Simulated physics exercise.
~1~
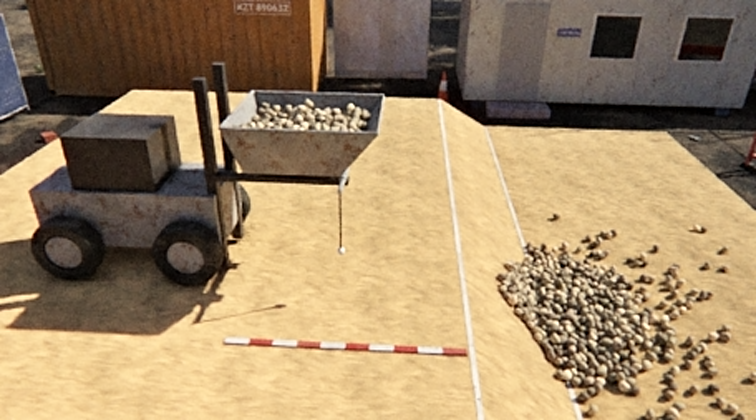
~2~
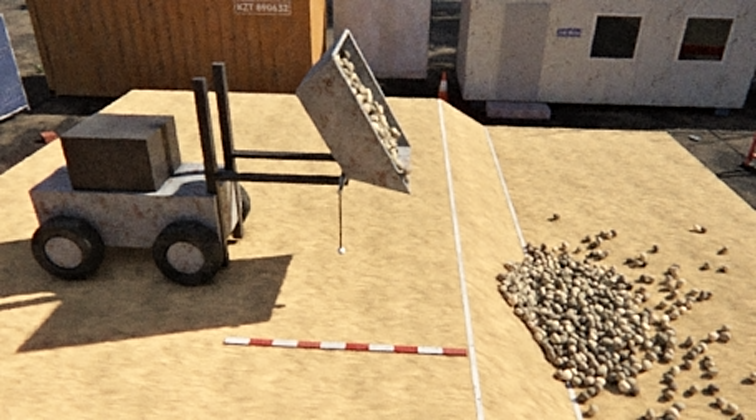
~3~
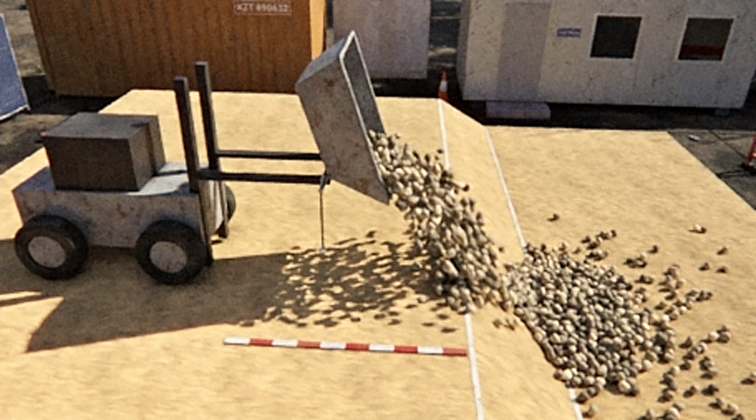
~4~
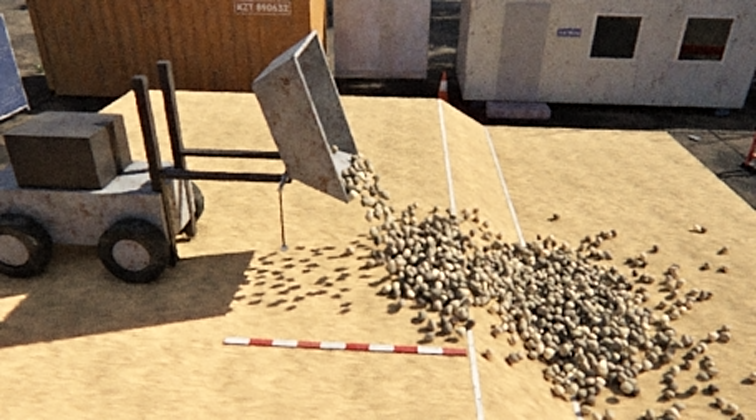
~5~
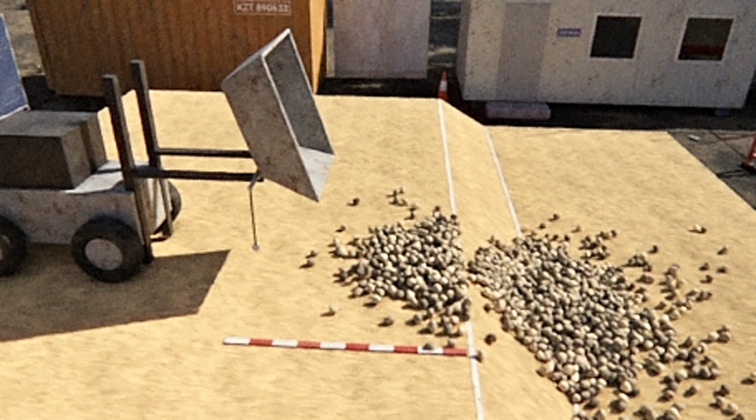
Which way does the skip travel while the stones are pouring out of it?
The skip travels to the left, carried along as the fork truck backs away from the slope.
We see a fork truck tip its raised skip of rounded stones steeply toward a slope, then back away to the left as they pour out, leaving the skip empty and a new heap around the top of the slope, beside the earlier pile.
